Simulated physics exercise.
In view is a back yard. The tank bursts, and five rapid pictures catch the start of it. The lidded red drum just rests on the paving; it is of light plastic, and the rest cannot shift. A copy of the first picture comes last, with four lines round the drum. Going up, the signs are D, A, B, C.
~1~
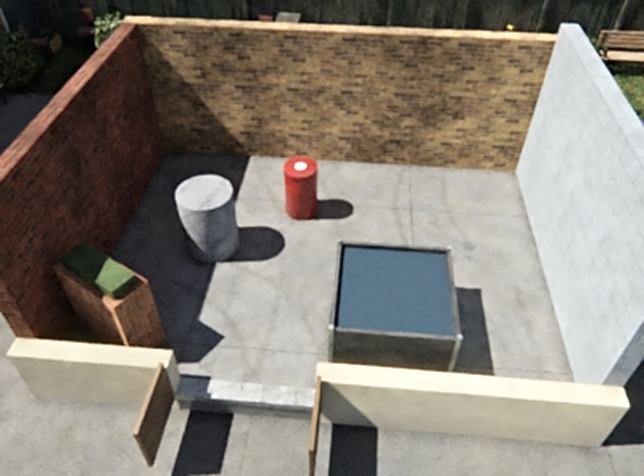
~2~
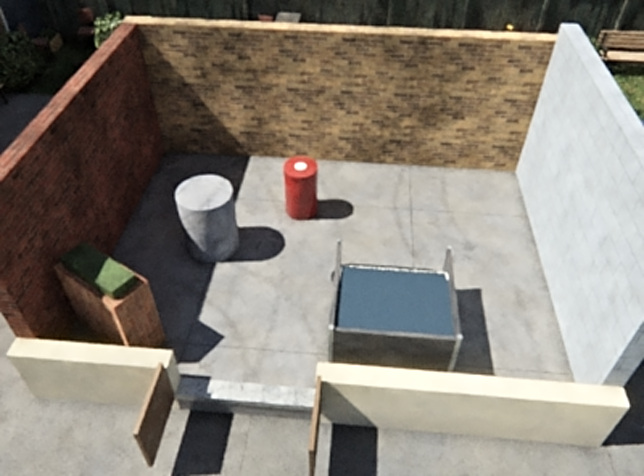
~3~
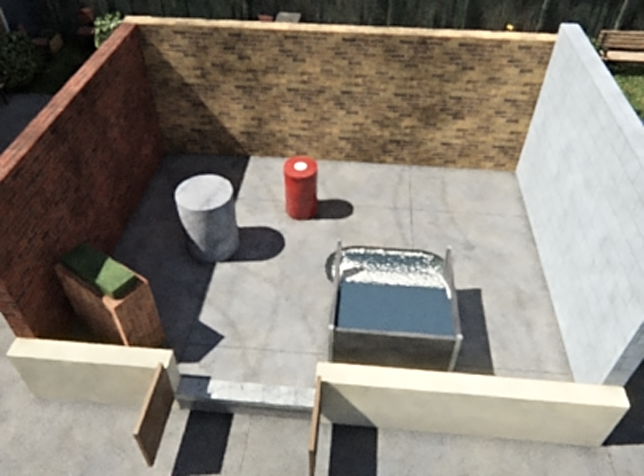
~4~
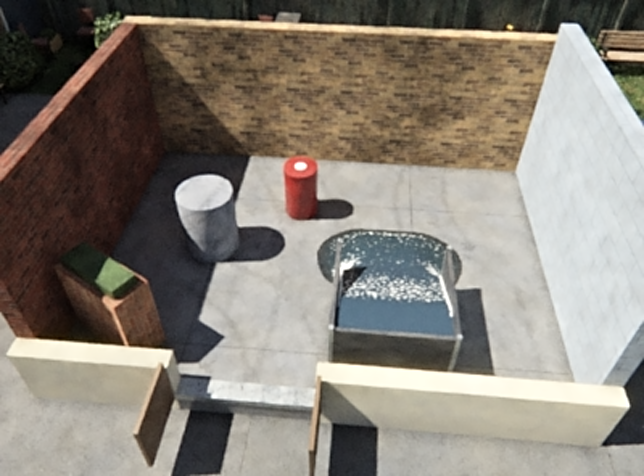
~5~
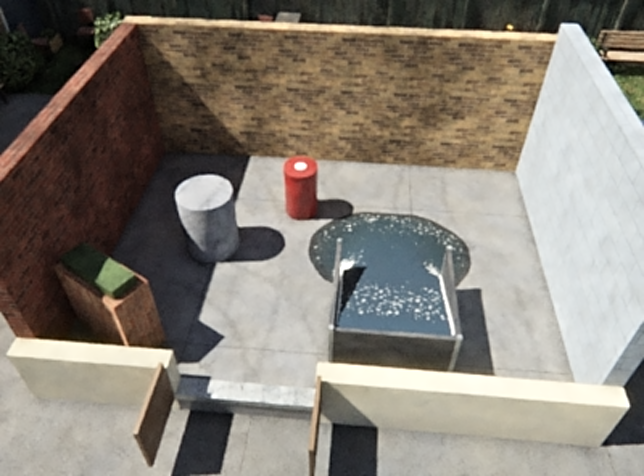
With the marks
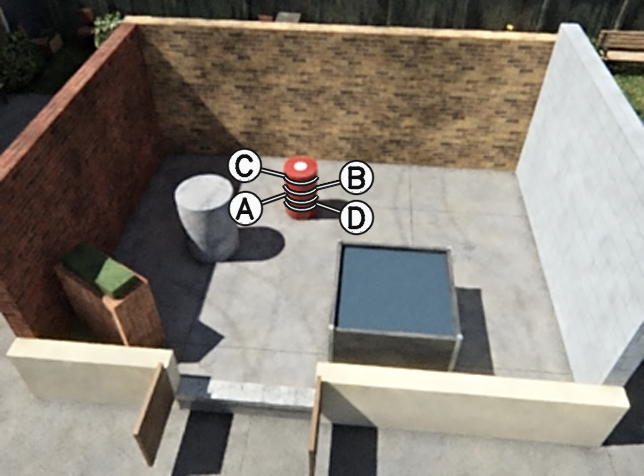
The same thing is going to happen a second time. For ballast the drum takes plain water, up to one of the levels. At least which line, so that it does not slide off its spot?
D.
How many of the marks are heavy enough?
All of the four.
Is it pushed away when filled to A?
No.
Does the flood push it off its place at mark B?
No, not at all.
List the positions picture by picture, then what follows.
Lid of the red drum at (301, 167); tank full, its middle at (394, 290); open gate at (245, 359), in the first frame.
Water covers 2 % of the ground, mostly out of sight from here, in the second frame.
Water covers 4 % of the ground, mostly out of sight from here, in the third frame.
In the fourth frame, 8 % of the ground under water, its edge towards the drum at (331, 241).
Lid of the red drum at (301, 167); 11 % of the ground under water, its edge towards the drum at (332, 225), in the fifth frame.
In white, A at (299, 202); B at (299, 193); C at (299, 183); D at (299, 209); from the bottom up D, A, B, C.
With A, it does not move.
With B, it does not move.
With C, it does not move.
With D, it does not move.
